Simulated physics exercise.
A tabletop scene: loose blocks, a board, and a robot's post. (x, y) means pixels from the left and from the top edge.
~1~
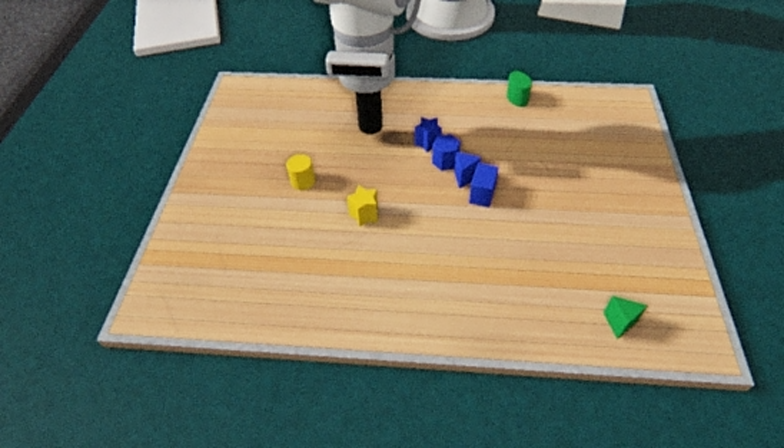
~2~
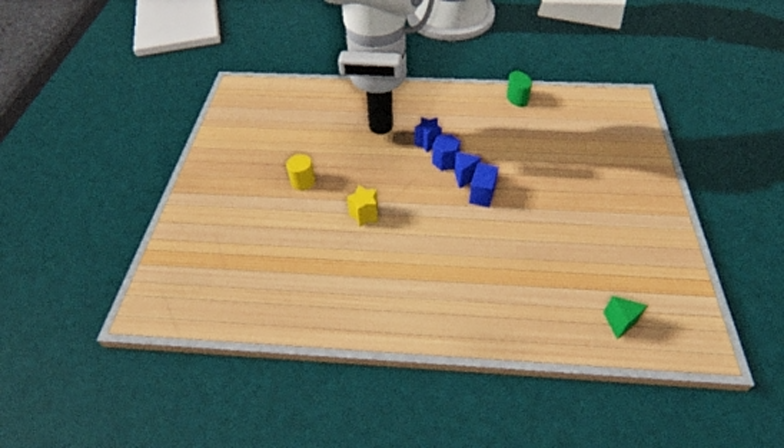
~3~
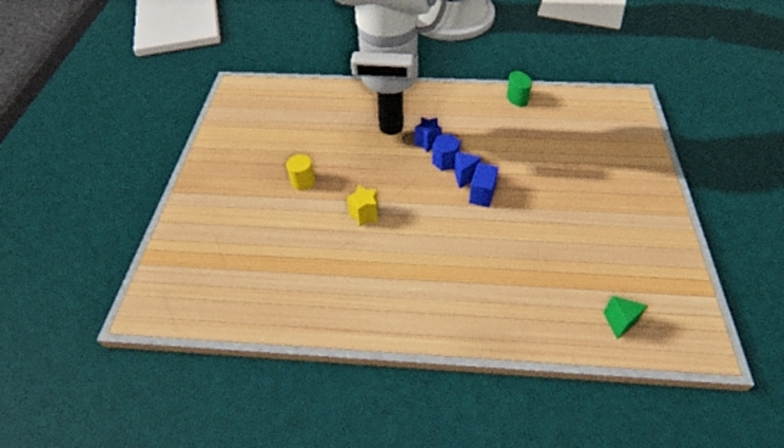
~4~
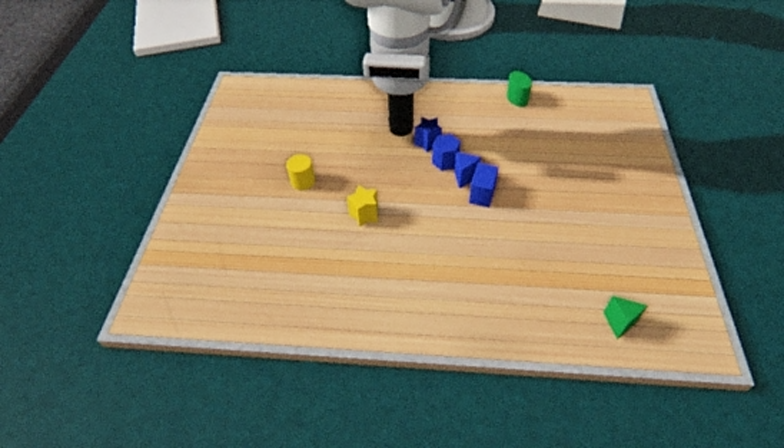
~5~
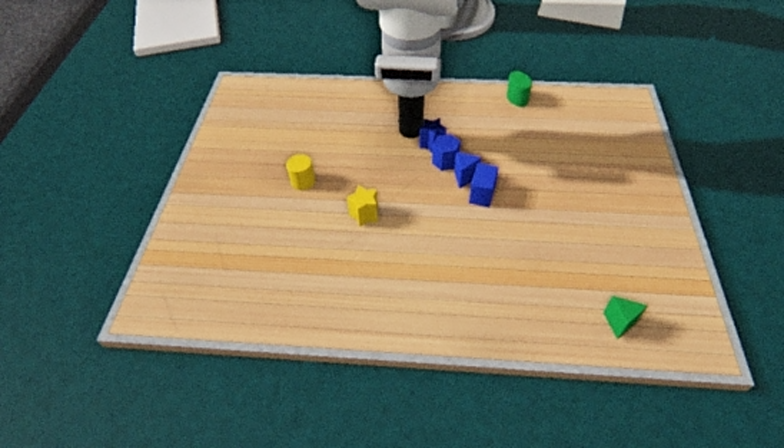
To begin with, a robot's black post stands left of a slanting row of four blue blocks on a wooden board, with yellow and green blocks elsewhere. The post slides steadily right to the blue star, which then shifts slightly right while the other blocks stay still.
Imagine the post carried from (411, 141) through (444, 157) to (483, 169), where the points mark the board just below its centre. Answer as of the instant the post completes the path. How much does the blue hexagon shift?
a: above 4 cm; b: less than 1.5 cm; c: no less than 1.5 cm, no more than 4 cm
My answer is option a.
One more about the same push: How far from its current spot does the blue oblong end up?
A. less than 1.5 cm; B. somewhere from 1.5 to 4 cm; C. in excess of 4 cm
(B)
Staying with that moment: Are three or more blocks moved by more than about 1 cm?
It seems so.
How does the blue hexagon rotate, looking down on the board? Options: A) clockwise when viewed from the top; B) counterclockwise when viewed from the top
The answer is A.
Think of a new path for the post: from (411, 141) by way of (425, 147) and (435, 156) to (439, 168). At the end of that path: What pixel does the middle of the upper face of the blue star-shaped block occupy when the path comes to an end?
My estimate: (458, 133).
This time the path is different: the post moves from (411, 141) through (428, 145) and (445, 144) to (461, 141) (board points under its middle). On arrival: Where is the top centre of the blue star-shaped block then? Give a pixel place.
Its top middle: (484, 128).
What follows on the original path. One third of the way, post (432, 143); blue star-shaped block (455, 130), turned 25° anticlockwise; blue hexagon (461, 149), turned 50° clockwise; blue three-sided block (469, 164), turned 30° anticlockwise.
Two thirds of the way, post (458, 152); blue star-shaped block (475, 131), turned 55° anticlockwise; blue hexagon (476, 157), turned 75° clockwise; blue three-sided block (476, 173), turned 15° anticlockwise; blue oblong (493, 180), turned 20° clockwise.
At the end, post (484, 159); blue star-shaped block (483, 132), turned 95° anticlockwise; blue hexagon (496, 167), turned 115° clockwise; blue three-sided block (479, 179), turned 20° clockwise; blue oblong (500, 190), turned 30° clockwise.
